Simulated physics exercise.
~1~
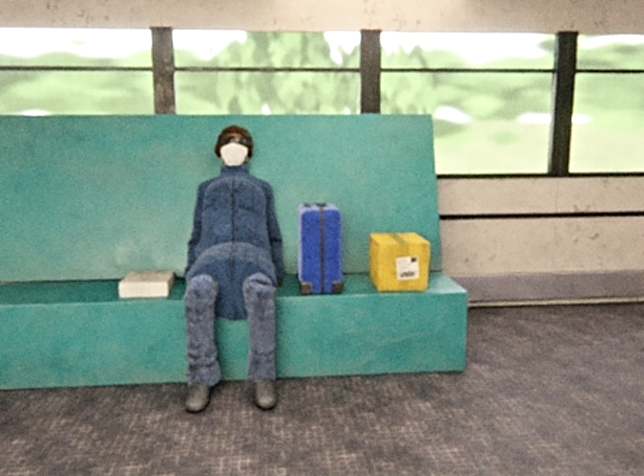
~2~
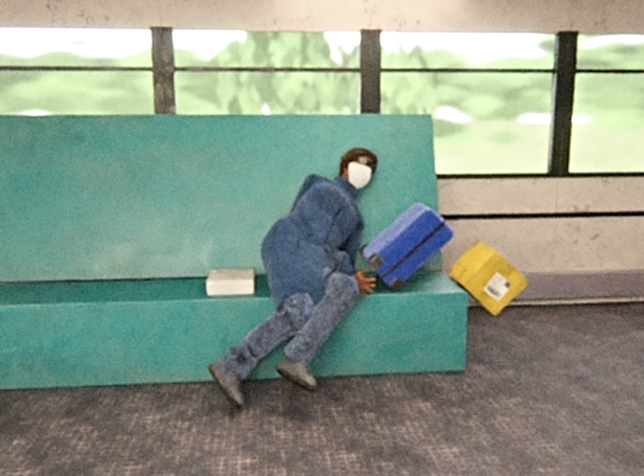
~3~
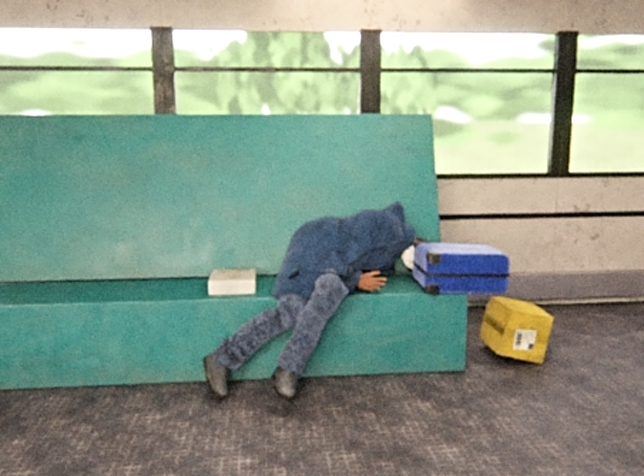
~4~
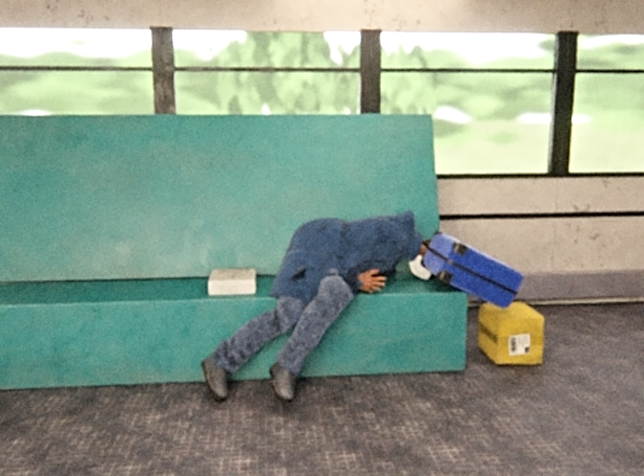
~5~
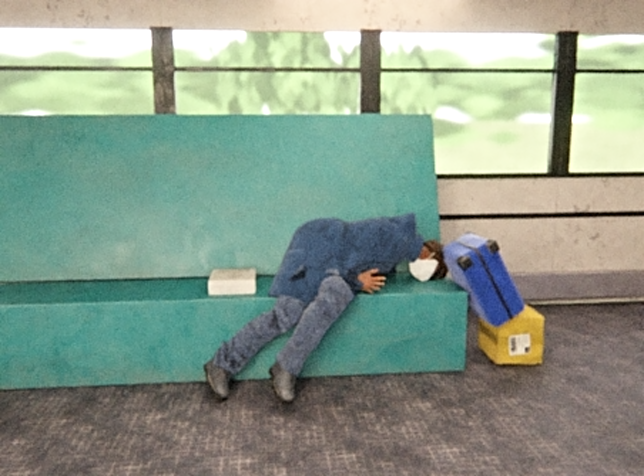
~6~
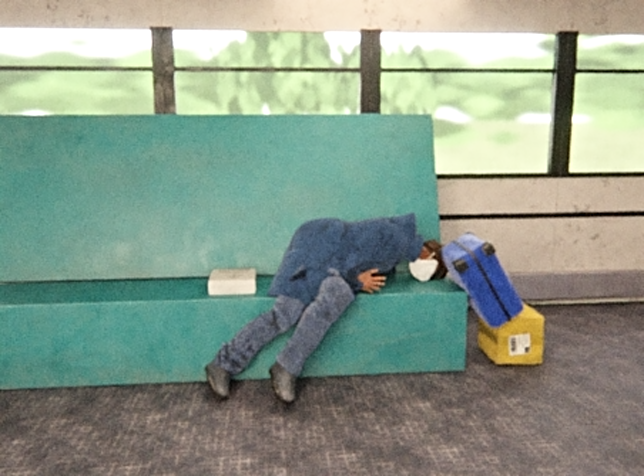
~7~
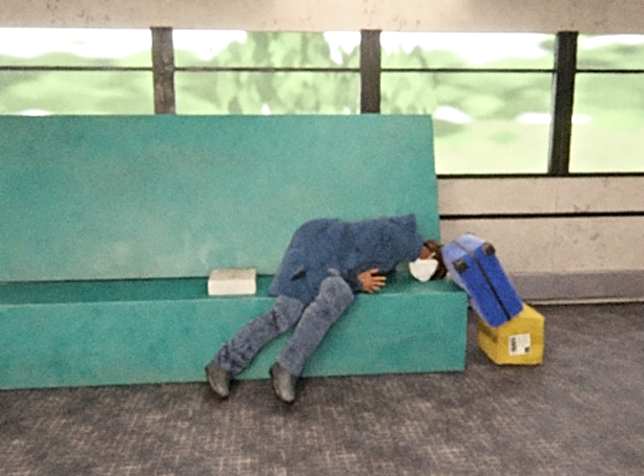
A person in a dark blue coat, jeans and a white face covering sits slumped on a long teal bench inside a tram, seen from the front by a still camera, with green scenery behind the windows. A white folder lies to the left, and a blue case and a yellow box-like holdall stand to the right. Everything lurches right, the folder sliding a little, the person toppling sideways and the holdall tumbling off the bench end. The case tips over the edge after it. Finally the person lies limp along the seat, head by the upended case leaning on the fallen holdall, while the folder stays on the bench.
